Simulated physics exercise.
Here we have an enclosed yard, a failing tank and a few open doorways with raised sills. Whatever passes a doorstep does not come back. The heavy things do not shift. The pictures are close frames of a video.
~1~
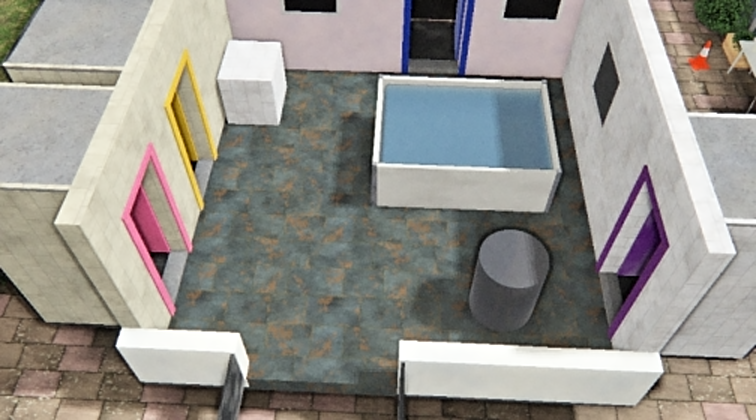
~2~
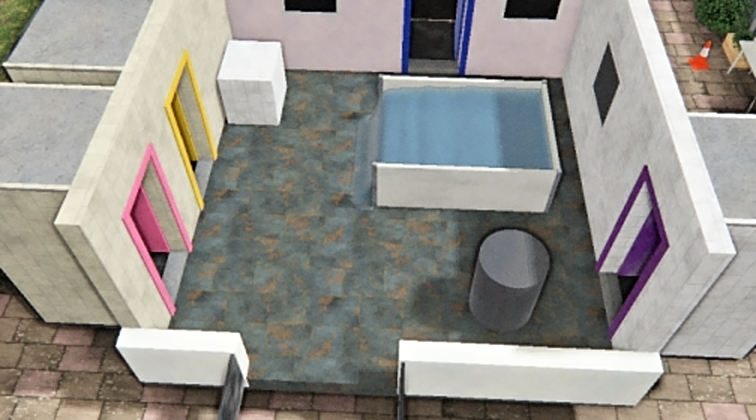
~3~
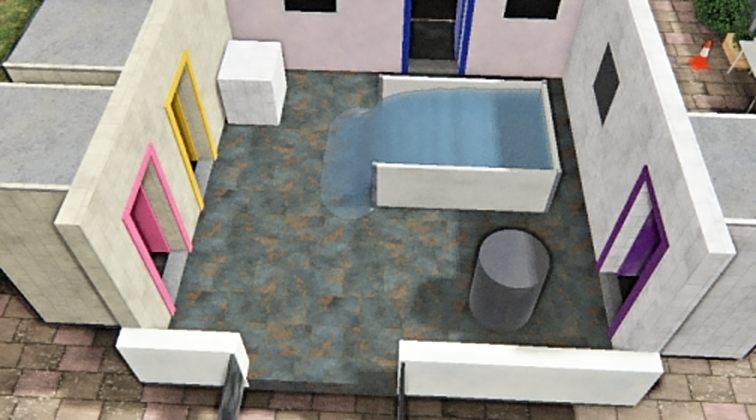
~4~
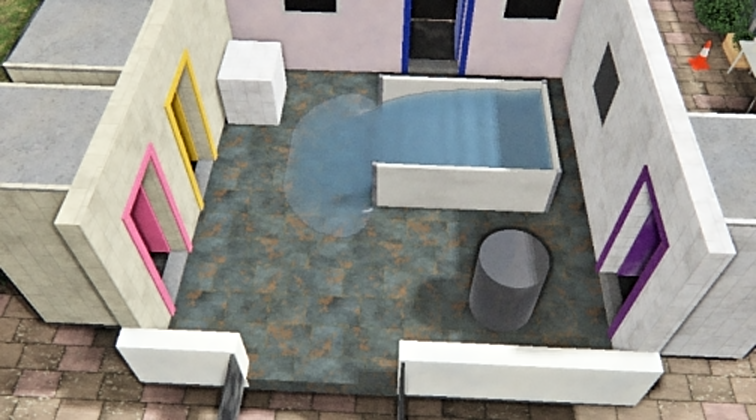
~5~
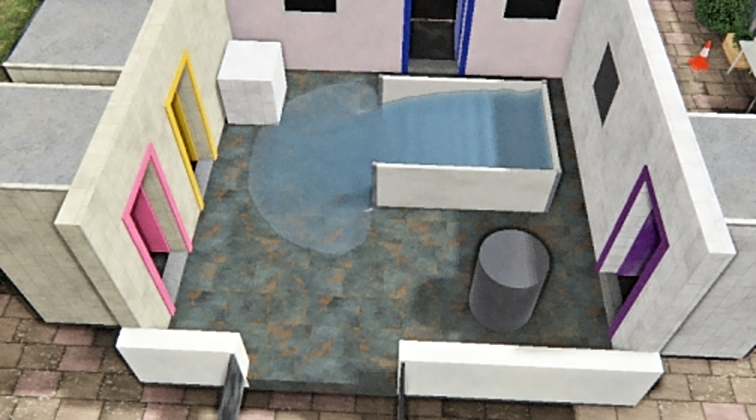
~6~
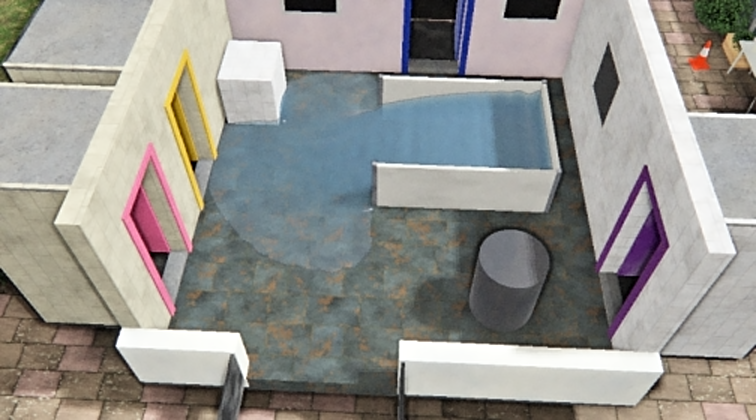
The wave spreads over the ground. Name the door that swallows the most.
The yellow door.
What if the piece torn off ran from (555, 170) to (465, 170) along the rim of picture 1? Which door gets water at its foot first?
First comes the purple door.
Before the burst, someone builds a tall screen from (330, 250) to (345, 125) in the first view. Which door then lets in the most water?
That is the door marked purple.
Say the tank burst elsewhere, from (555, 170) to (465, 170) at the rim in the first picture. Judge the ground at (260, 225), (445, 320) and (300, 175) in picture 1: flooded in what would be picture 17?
One after the other: Clear, flooded, no water.
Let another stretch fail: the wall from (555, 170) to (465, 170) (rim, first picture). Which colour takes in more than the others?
I say the door marked purple.
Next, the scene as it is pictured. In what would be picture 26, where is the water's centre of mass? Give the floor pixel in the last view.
Near (327, 173).
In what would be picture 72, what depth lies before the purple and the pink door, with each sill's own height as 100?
About 290 and 130 per cent.
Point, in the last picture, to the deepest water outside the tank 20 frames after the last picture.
I would point to (161, 356).
A moment on, water covers 40 % of the floor; yellow door a lot in, purple door not reached, blue door not reached, pink door wet at the sill, nothing in.
Next, water covers 45 % of the floor; yellow door a lot in, purple door not reached, blue door not reached, pink door some in.
Then, water covers 65 % of the floor; yellow door a lot in, purple door not reached, blue door wet at the sill, nothing in, pink door a lot in.
Later, water covers 95 % of the floor; yellow door a lot in, purple door wet at the sill, nothing in, blue door wet at the sill, nothing in, pink door a lot in.
In the end, water covers 100 % of the floor; yellow door a lot in, purple door a lot in, blue door wet at the sill, nothing in, pink door a lot in; the yellow door has let in the most.
